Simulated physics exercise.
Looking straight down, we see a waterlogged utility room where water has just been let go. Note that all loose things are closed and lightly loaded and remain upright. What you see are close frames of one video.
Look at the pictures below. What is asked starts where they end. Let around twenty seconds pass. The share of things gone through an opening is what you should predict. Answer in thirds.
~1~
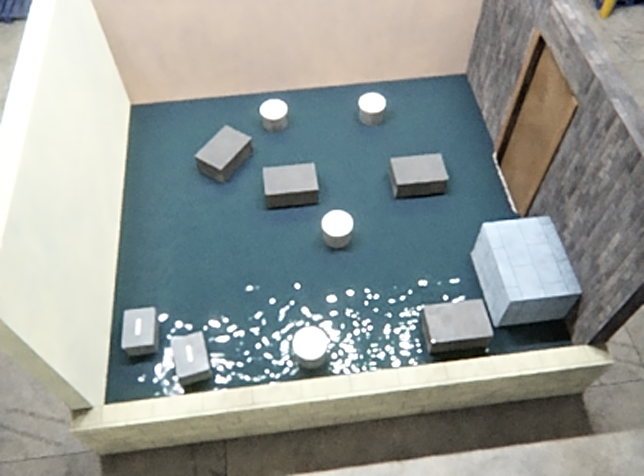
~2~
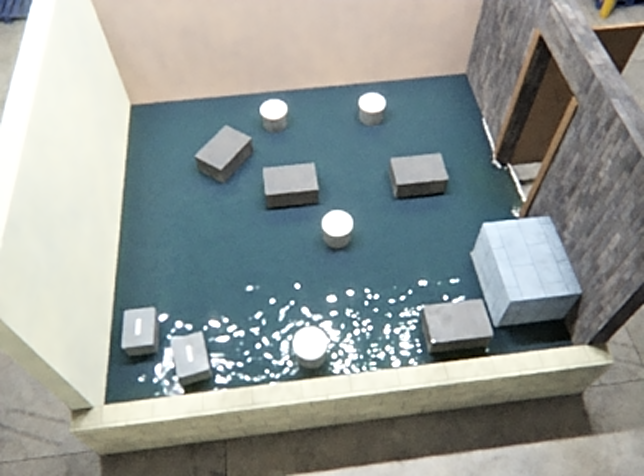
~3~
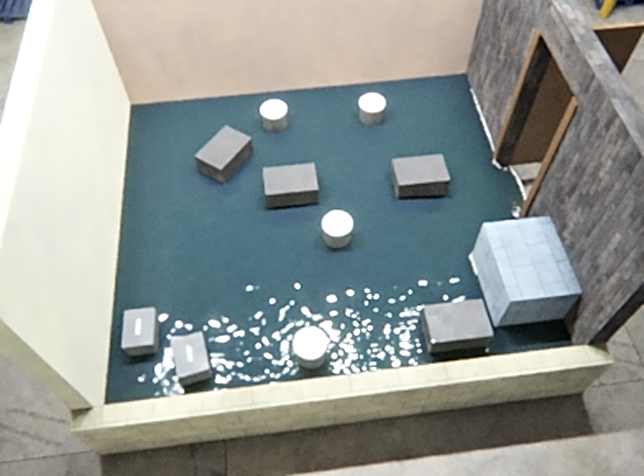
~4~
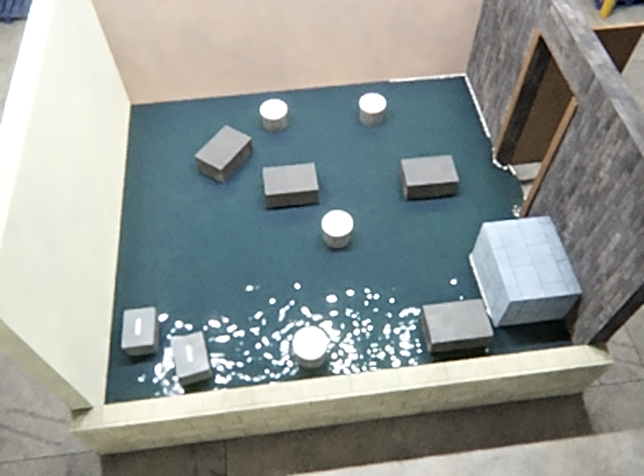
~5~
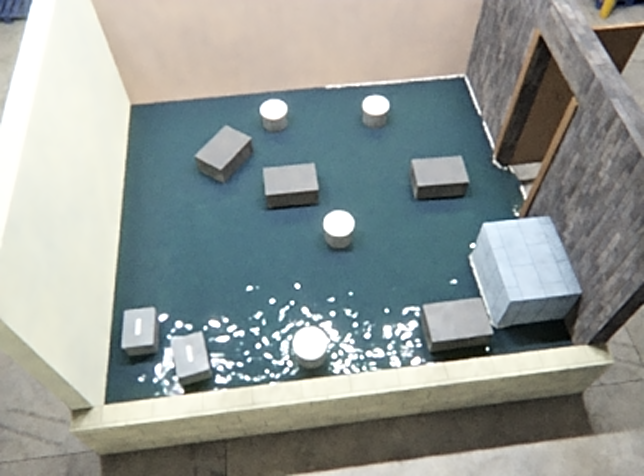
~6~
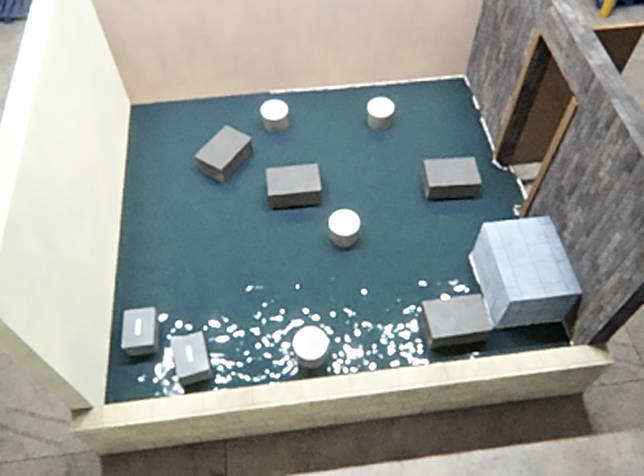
One to two thirds.
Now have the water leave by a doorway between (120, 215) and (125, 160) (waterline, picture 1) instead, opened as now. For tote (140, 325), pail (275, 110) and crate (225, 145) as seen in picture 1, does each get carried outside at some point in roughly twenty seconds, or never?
First lost, second lost, third lost.
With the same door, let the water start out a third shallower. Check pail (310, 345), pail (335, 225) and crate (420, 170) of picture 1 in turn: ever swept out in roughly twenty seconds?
The first one never escapes, the second ends up outside, the third ends up outside.
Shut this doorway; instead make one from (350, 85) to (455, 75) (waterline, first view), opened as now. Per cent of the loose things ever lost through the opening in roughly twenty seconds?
About 60 %.
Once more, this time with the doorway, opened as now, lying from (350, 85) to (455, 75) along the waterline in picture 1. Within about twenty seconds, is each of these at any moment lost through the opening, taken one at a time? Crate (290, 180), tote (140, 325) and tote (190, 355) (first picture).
One by one: Exits; held indoors; held indoors.
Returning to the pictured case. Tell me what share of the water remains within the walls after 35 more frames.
Close to 62 per cent.
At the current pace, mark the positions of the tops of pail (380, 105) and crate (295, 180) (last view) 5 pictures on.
(408, 105) and (322, 173), roughly.
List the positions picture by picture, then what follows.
The first picture shows a crate at (419, 169), afloat; a pail at (372, 102) floats; 0 of 10 have shifted.
The second picture shows a crate at (419, 169) floats; a pail at (372, 102) floats; 0 of 10 have shifted.
The third picture shows a crate at (421, 169) floats; a pail at (372, 102), afloat; 0 of 10 have shifted.
The fourth picture shows a crate at (430, 170) floats, close to its start; a pail at (373, 103), afloat; 1 of 10 have shifted.
The fifth picture shows a crate at (440, 171), afloat, close to its start; a pail at (376, 105), afloat, close to its start; 2 of 10 have shifted.
The sixth picture shows a crate at (452, 171) floats, a stride from its start; a pail at (381, 107) floats, close to its start; 4 of 10 have shifted.
A moment on, 1 of 10 are out; 9 afloat.
Next, 1 of 10 are out; 9 afloat.
Later, 5 of 10 are out; 5 afloat.
In the end, 5 of 10 are out; 5 afloat.
